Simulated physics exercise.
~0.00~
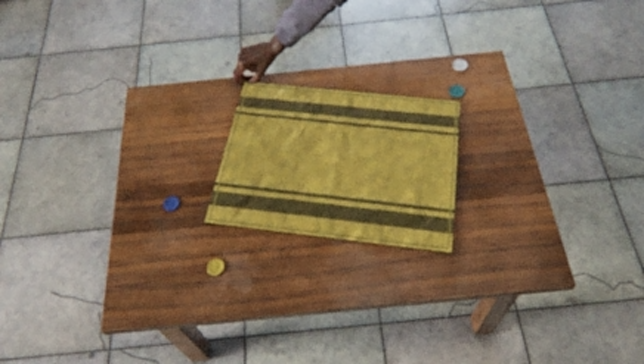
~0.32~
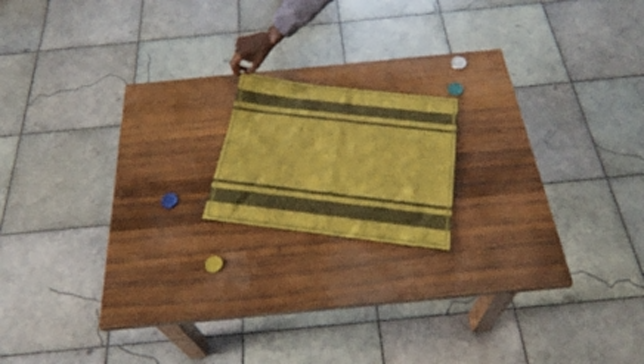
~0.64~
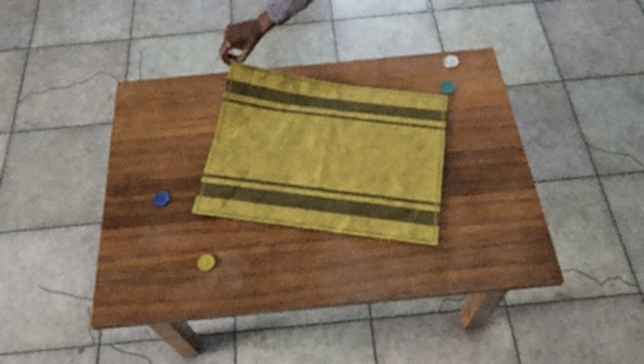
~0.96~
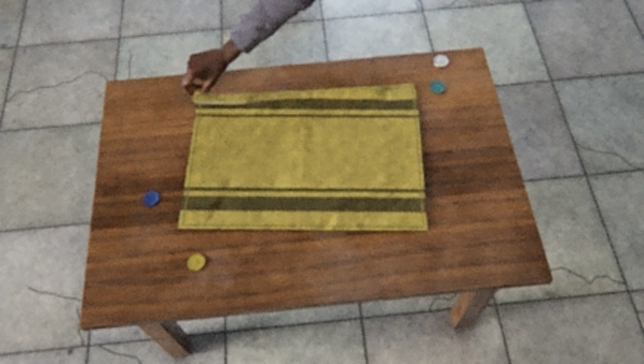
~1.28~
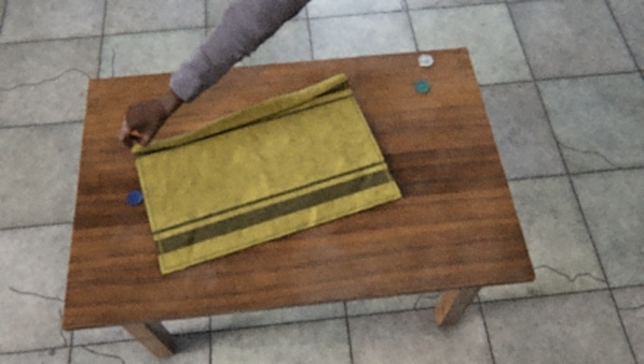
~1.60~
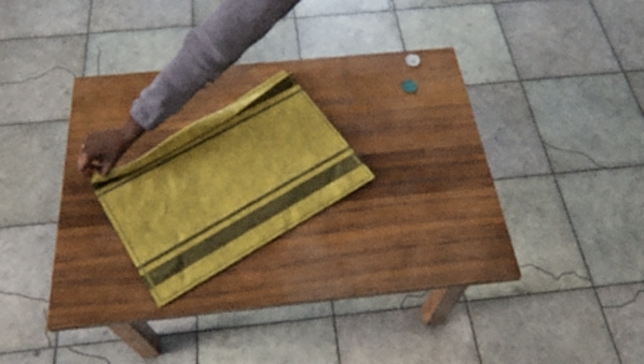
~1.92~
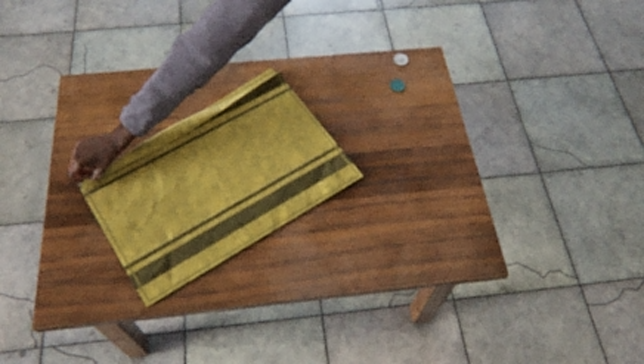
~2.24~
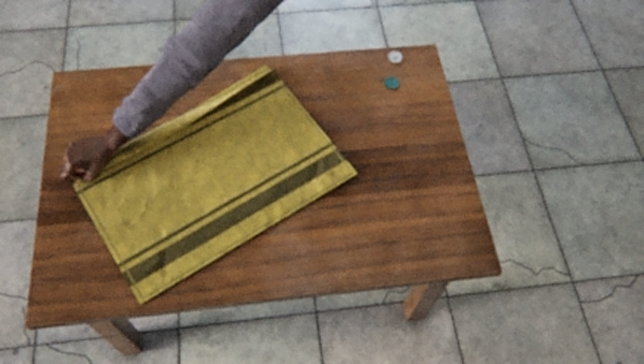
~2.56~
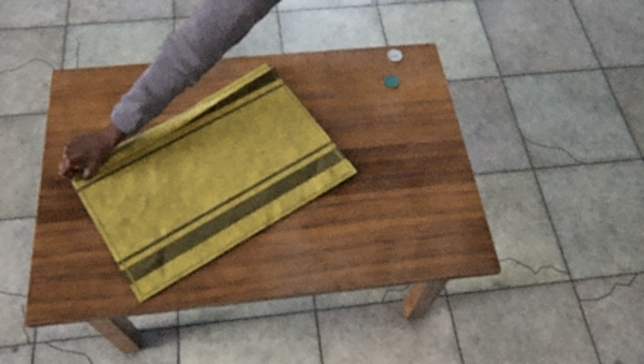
A hand in a greyish-mauve sleeve pinches the upper left corner of a yellow-green tea towel with dark stripes, seen from above on a brown wooden table over pale, cracked floor tiles. A white disc and a teal cap sit at the upper right, while a blue disc and a yellow token lie at the left and lower left. The hand draws the towel leftward, then down and left, turning it aslant as its upper edge folds and bunches. The cloth slides over the blue disc and the yellow token. It ends mostly flat, hiding both, with the white disc and teal cap still uncovered.
